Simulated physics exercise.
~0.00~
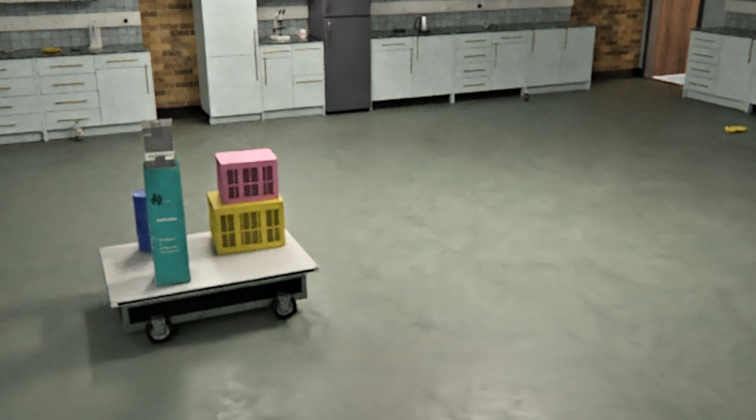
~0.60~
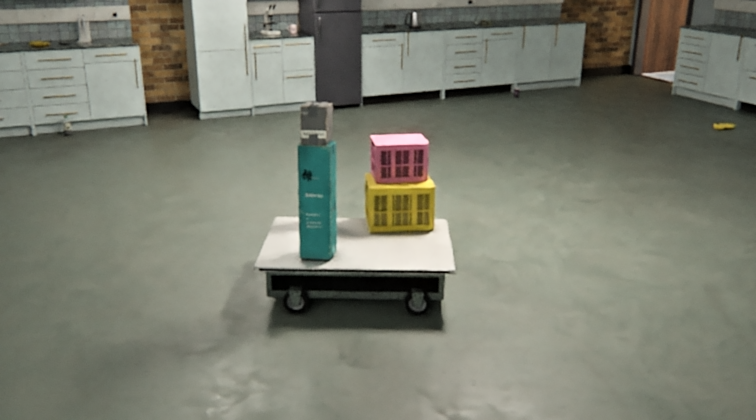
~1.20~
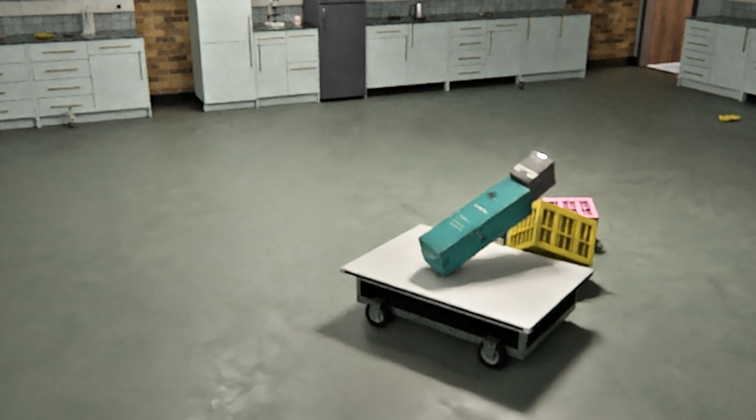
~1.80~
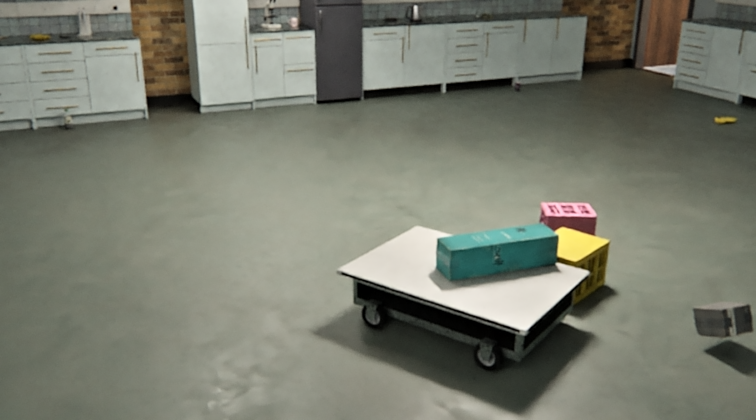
Wheeled cart rolling right and turning, shedding two crates and a grey box as a turquoise box topples and stays aboard.
